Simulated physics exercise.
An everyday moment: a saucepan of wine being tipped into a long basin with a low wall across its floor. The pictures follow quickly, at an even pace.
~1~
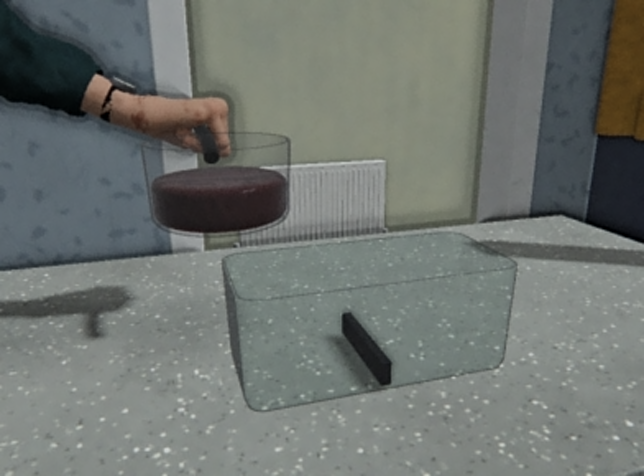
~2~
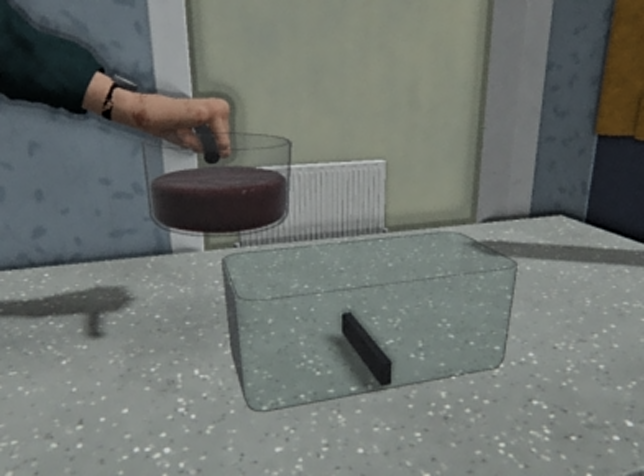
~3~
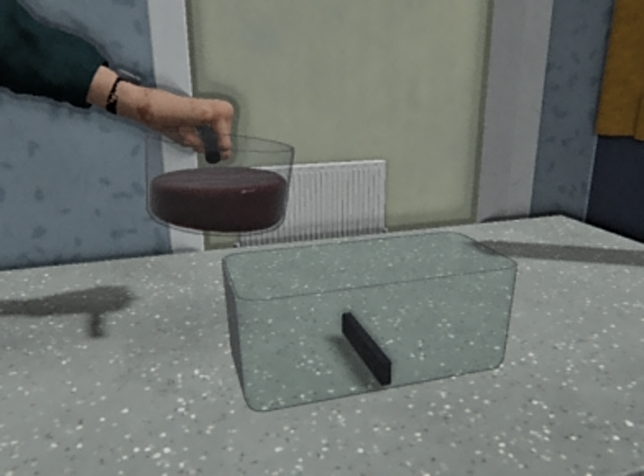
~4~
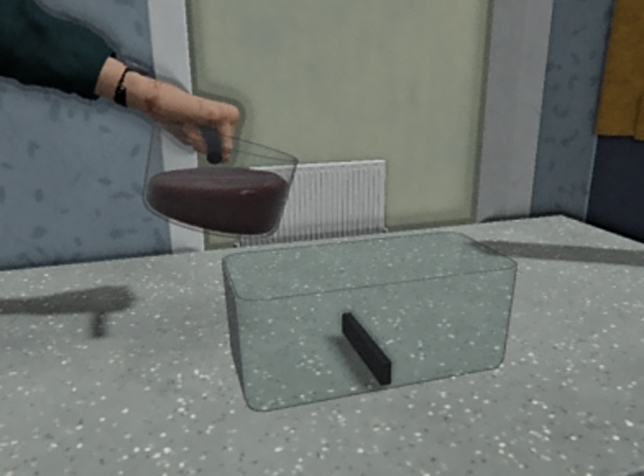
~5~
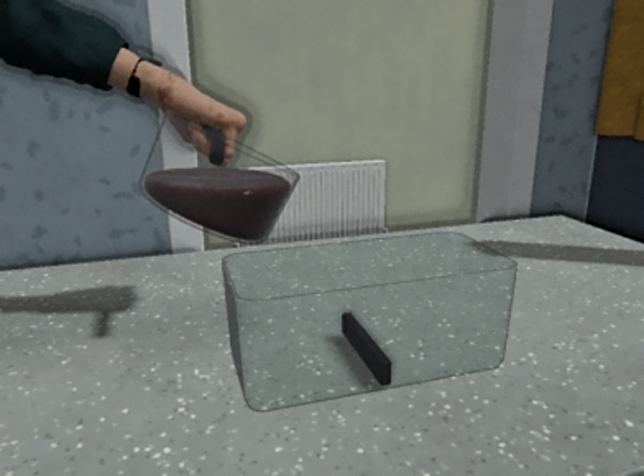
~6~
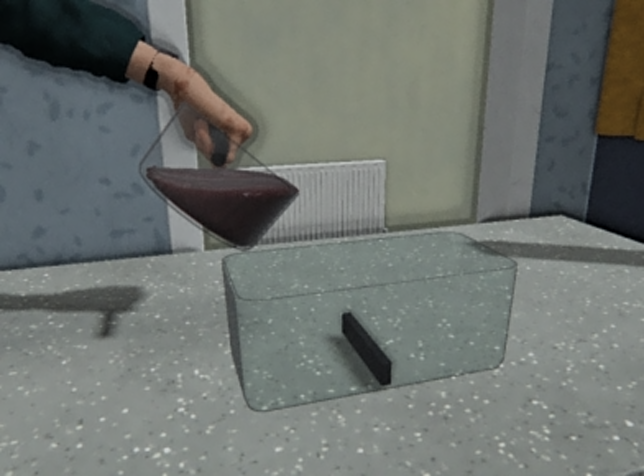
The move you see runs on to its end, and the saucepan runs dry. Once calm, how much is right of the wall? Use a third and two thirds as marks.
In the end under a third is right of the wall.
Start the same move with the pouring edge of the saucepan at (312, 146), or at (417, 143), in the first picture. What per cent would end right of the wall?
First some 25, then 85 per cent.
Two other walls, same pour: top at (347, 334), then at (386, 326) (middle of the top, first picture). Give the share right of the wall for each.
Near 20 % and 15 %.
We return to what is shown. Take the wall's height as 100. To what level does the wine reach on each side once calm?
Left: 80 %. Right: 20 %.
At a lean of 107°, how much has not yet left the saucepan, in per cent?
Close to 25 per cent.
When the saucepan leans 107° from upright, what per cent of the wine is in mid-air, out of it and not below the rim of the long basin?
Near 20 %.
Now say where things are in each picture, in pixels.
In the first frame, it leans 0°; its right rim is at (287, 140); the wine meets the walls at (150, 182) and (283, 174); the long basin's rim runs from (229, 278) to (487, 249); the wall's top is at (365, 337).
In the second frame, it leans 2°; its right rim is at (288, 142); the wine meets the walls at (150, 182) and (283, 174).
In the third frame, it leans 7°; its right rim is at (291, 149); the wine meets the walls at (150, 181) and (283, 175).
In the fourth frame, it leans 16°; its right rim is at (294, 160); the wine meets the walls at (148, 181) and (285, 176).
In the fifth frame, it leans 28°; its right rim is at (296, 175); the wine meets the walls at (143, 177) and (289, 178).
In the sixth frame, it leans 41°; its right rim is at (294, 193); the wine meets the walls at (147, 171) and (290, 180).
A moment on, the saucepan is tipped right over and 23 per cent is still to pour, 57 is left of the wall and 0 right of it.
Next, the saucepan is tipped right over and 2 per cent is still to pour, 83 is left of the wall and 12 right of it.
Then the saucepan is tipped right over and 0 per cent is still to pour, 80 is left of the wall and 19 right of it.
Later the saucepan is tipped right over and 0 per cent is still to pour, 79 is left of the wall and 20 right of it.
At rest 79 per cent lies left of the wall, 20 right of it and 1 outside.
